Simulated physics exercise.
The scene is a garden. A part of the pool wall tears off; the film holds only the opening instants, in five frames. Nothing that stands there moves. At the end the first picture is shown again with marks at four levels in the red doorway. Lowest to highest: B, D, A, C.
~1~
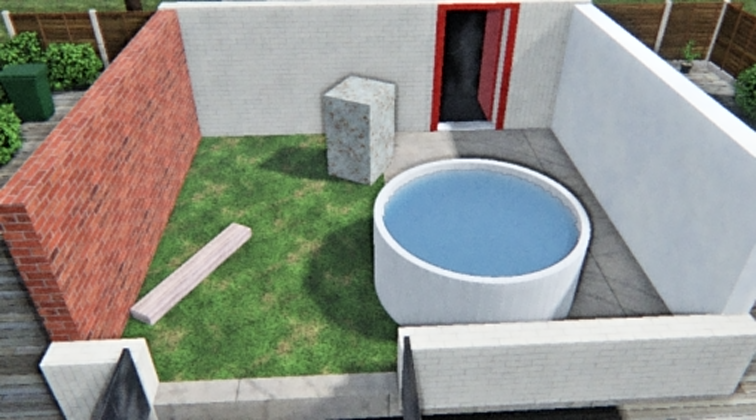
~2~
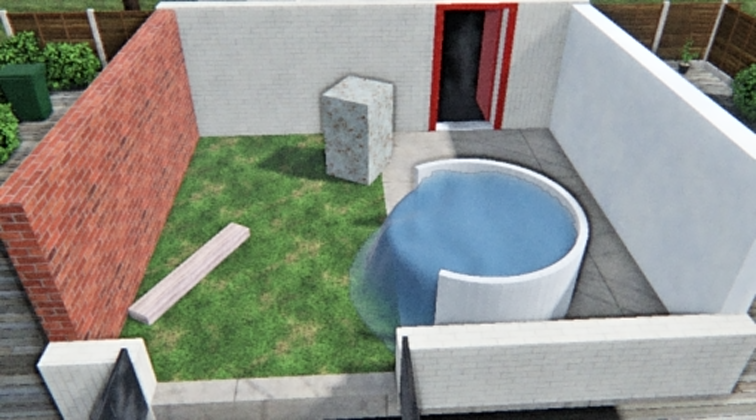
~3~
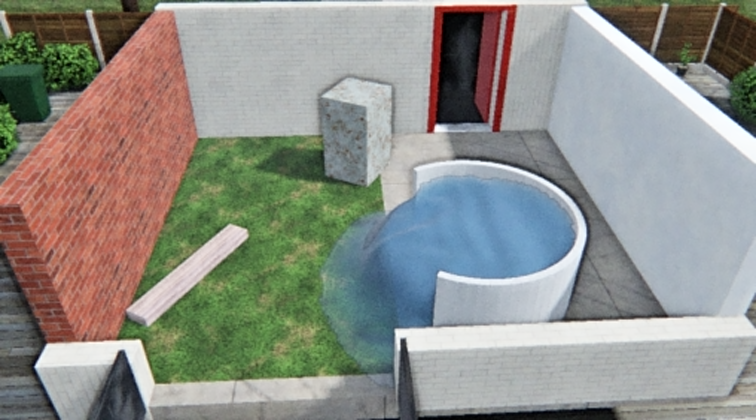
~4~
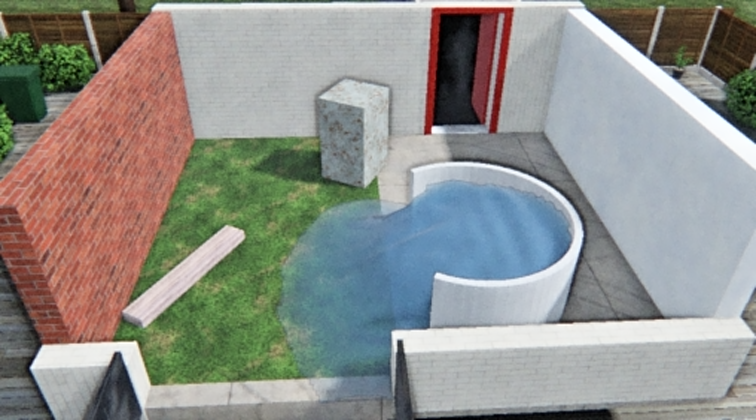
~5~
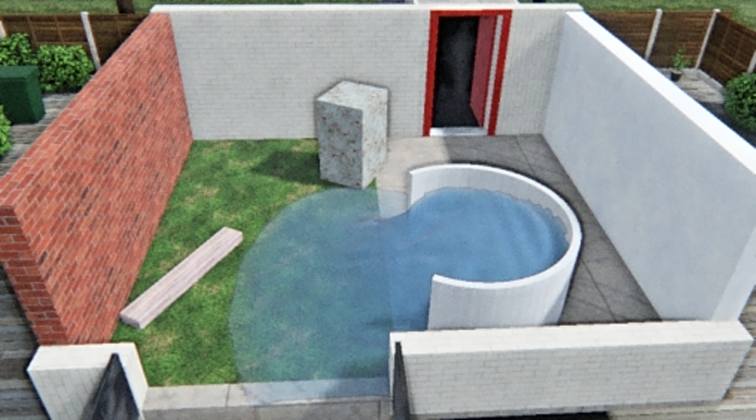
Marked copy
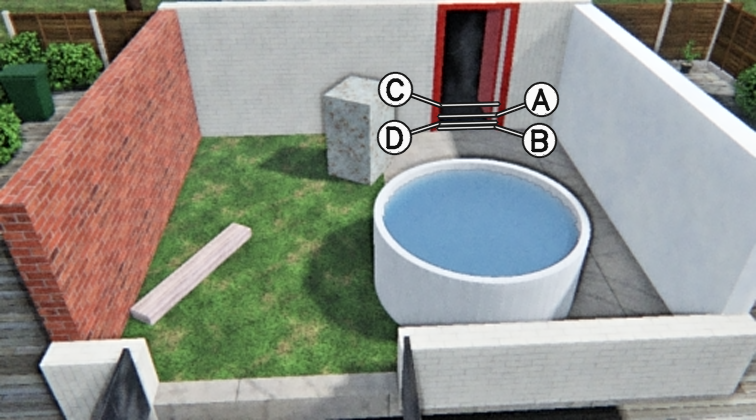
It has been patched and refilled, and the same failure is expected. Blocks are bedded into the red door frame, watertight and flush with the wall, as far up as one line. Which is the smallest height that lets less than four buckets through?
The answer is mark B.
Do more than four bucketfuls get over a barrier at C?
No, not at all.
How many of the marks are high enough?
All four.
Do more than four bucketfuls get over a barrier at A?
No, that is safe.
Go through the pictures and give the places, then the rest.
In the first frame, water in the pool at rest, its middle at (479, 218); foot of the red doorway at (466, 130); open gate at (272, 329).
In the second frame, 3 % of the ground under water, visible out to (370, 299).
In the third frame, 7 % of the ground under water, visible out to (339, 256).
In the fourth frame, 14 % of the ground under water, visible out to (330, 212).
In the fifth frame, 24 % of the ground under water, visible out to (342, 190).
In white, A at (468, 115); B at (467, 127); C at (469, 104); D at (467, 123); from the bottom up B, D, A, C.
With A, nothing gets over.
With B, a splash gets over, under a bucket.
With C, nothing gets over.
With D, nothing gets over.
